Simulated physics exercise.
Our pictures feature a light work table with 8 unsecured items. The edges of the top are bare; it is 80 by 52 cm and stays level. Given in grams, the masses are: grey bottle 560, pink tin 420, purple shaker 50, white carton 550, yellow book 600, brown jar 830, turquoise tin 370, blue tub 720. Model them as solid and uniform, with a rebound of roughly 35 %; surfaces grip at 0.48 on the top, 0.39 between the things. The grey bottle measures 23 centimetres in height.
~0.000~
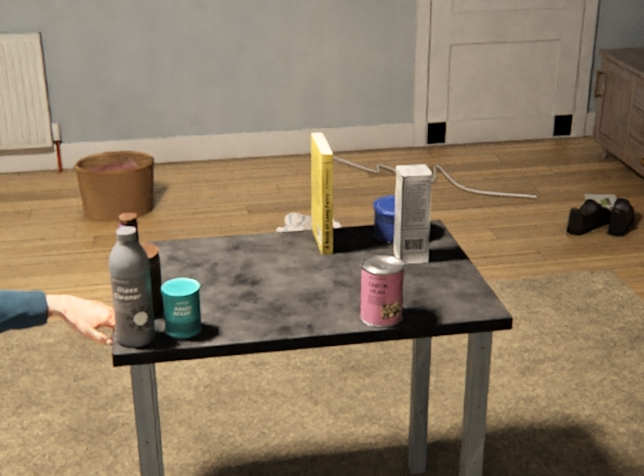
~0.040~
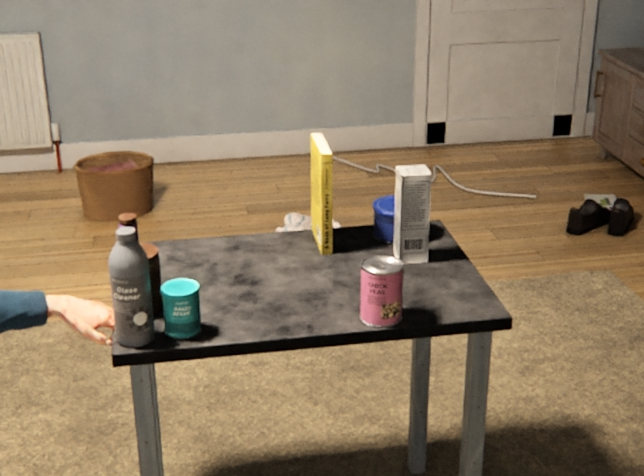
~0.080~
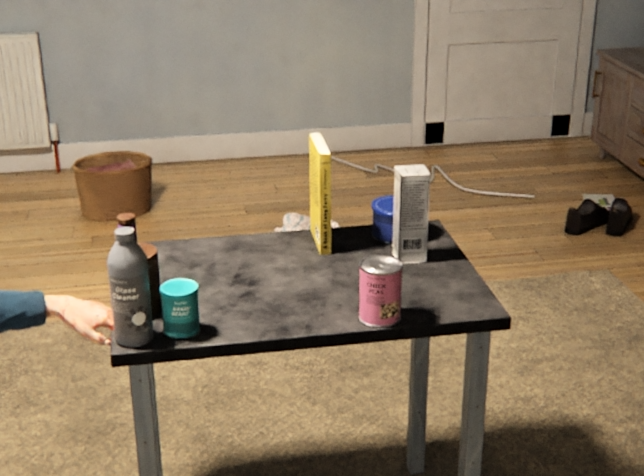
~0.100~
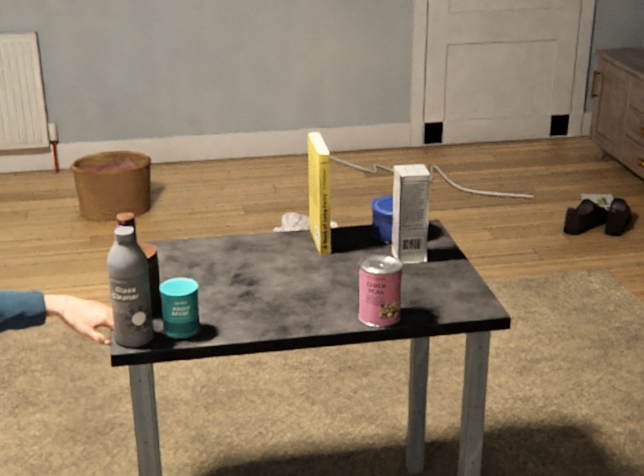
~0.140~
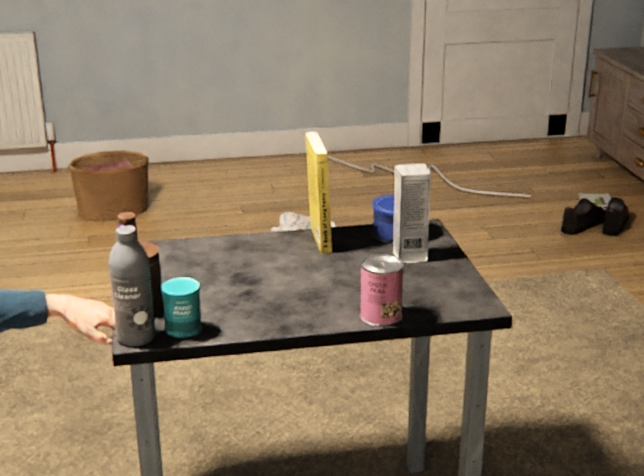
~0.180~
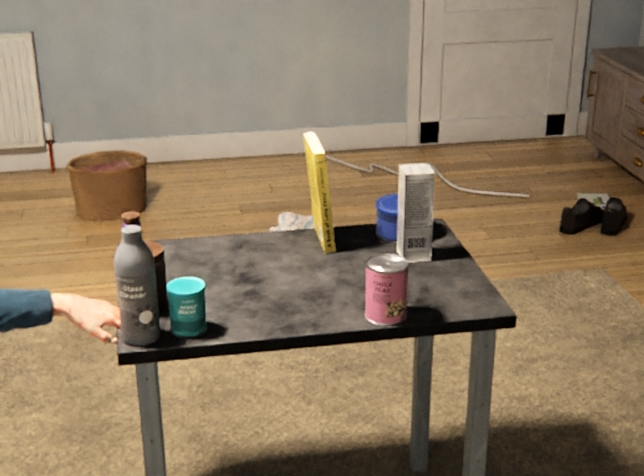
The clip shows a hand at the left edge of a dark-topped table holding a grey bottle, tins, a yellow book and a white carton; the table shifts slightly right, and the book tilts a little to the left.
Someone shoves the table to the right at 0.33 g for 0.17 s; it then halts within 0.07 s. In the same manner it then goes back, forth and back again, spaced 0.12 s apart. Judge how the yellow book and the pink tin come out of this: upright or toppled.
Result: Yellow book: Overturned, pink tin: On its base.
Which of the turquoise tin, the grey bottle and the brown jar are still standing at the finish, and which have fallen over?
Outcome noted - the turquoise tin survives without falling, the grey bottle ends up fallen, the brown jar survives without falling.
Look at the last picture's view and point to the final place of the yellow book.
Close to (258, 240).
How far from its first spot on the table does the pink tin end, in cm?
Displacement: Approx. 0 cm.
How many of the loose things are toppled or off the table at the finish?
That makes 4.
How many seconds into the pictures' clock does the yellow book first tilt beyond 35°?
About 0.5 seconds.
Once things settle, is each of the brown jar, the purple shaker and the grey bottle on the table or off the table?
Outcome: The brown jar remains on its support; the purple shaker remains on its support; the grey bottle departs its support.
After 0.58 s, table shifted 2 cm; yellow book leaning 66° near (279, 219); white carton leaning 67°; purple shaker on its side.
After 0.98 s, table shifted 6 cm; grey bottle and white carton now off the table; yellow book on its side near (285, 238); purple shaker on its side.
After 1.38 s, yellow book on its side near (260, 240); purple shaker on its side.
At rest (2.0 s), off the table and tipped over, grey bottle and white carton; tipped over on the table, purple shaker and yellow book; the other 4 in place, give or take 5 cm. Seen from the same camera at the end, yellow book near (258, 240), pink tin near (374, 291).
